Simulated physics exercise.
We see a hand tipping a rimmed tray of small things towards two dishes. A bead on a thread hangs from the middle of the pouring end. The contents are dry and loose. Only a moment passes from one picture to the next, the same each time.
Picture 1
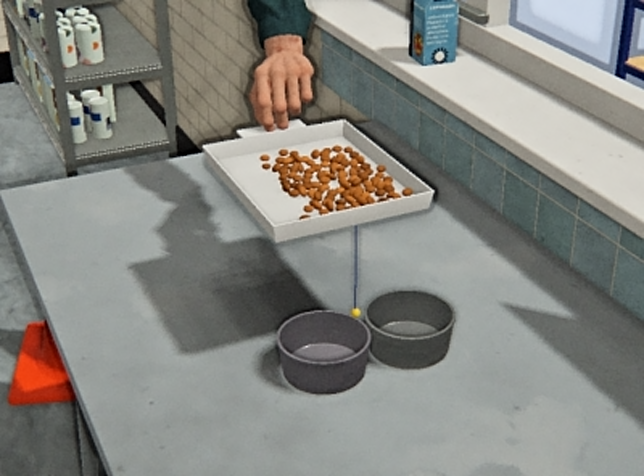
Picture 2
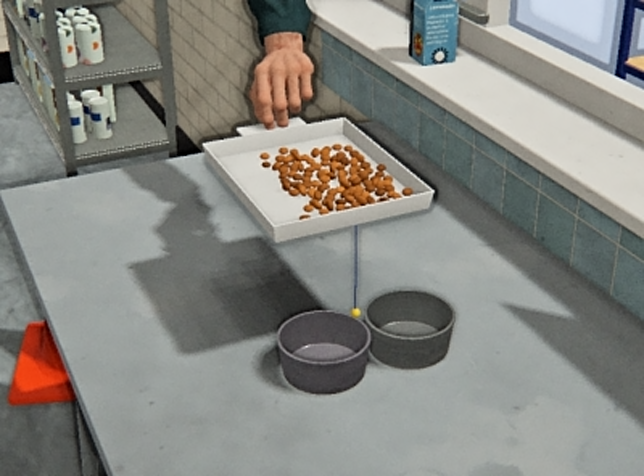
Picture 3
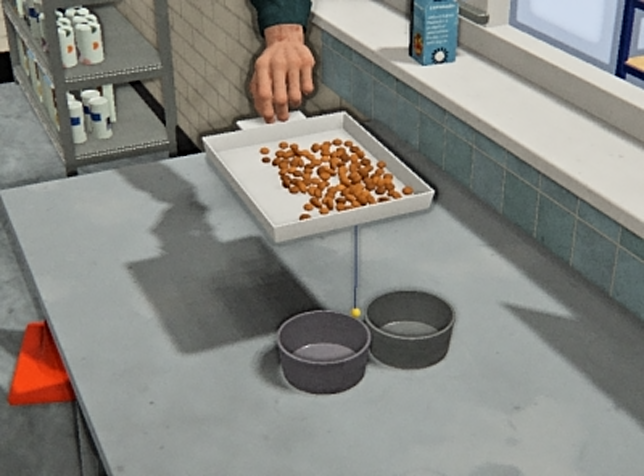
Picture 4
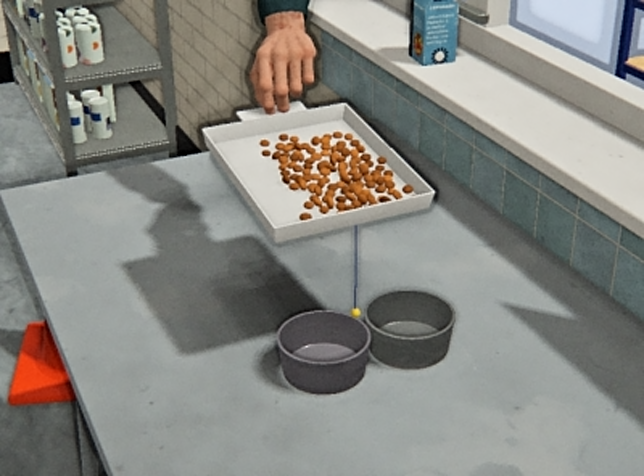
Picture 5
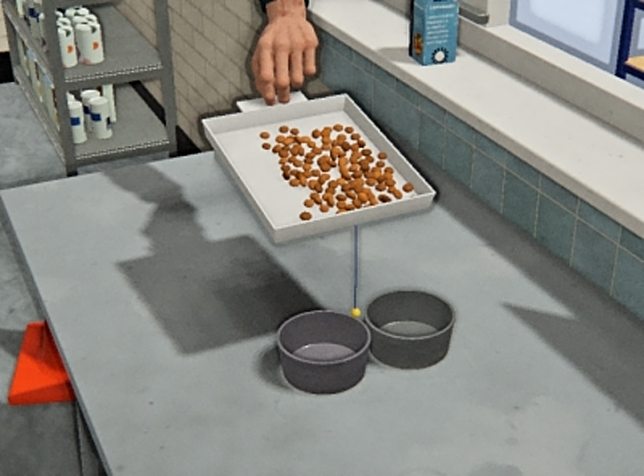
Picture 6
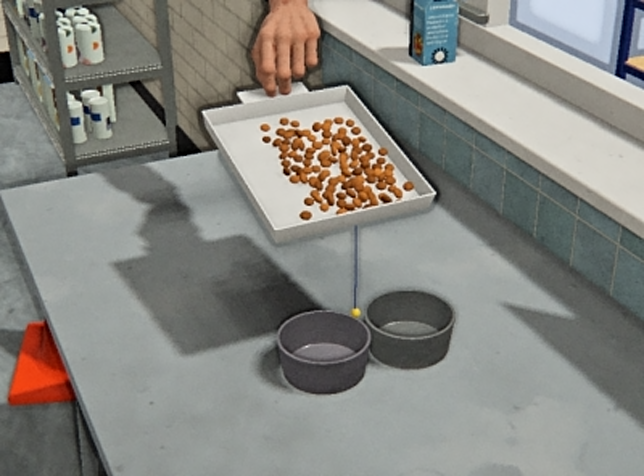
A white tray of brown kibble tilted slightly towards two dark round dishes as a hand slowly raised its far end, while the near edge and the bead hanging from it stayed still.
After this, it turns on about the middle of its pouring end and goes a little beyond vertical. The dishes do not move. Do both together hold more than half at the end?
Caught overall: Only the smaller part.
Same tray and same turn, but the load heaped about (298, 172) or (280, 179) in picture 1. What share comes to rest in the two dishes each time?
First some 30, then 30 per cent.
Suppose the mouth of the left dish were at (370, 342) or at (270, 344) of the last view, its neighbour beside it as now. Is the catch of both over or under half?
One: The larger part. Two: Below a half.
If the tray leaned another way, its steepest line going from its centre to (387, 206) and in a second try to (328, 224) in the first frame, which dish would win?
In turn: The right-hand dish; left.
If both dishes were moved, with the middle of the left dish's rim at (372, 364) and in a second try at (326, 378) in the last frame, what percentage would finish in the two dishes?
The first gives 80 %, the second 80 %.
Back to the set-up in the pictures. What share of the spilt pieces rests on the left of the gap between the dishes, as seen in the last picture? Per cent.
It comes to 30 per cent or so.
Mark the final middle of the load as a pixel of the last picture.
Close to (368, 388).
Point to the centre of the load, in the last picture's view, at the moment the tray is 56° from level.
Around (360, 183).
Shortly afterwards, tray tipped steeply; the whole lot on the tray.
Next, tray tipped right over; near half on the tray; only a few in the left dish; only a few in the right dish; near a quarter outside both; near a quarter in the air.
Some moments later, tray tipped past a quarter turn; near a quarter in the left dish; a little in the right dish; near two thirds outside both.
In the end, tray tipped past a quarter turn; near a quarter in the left dish; a little in the right dish; near two thirds outside both.
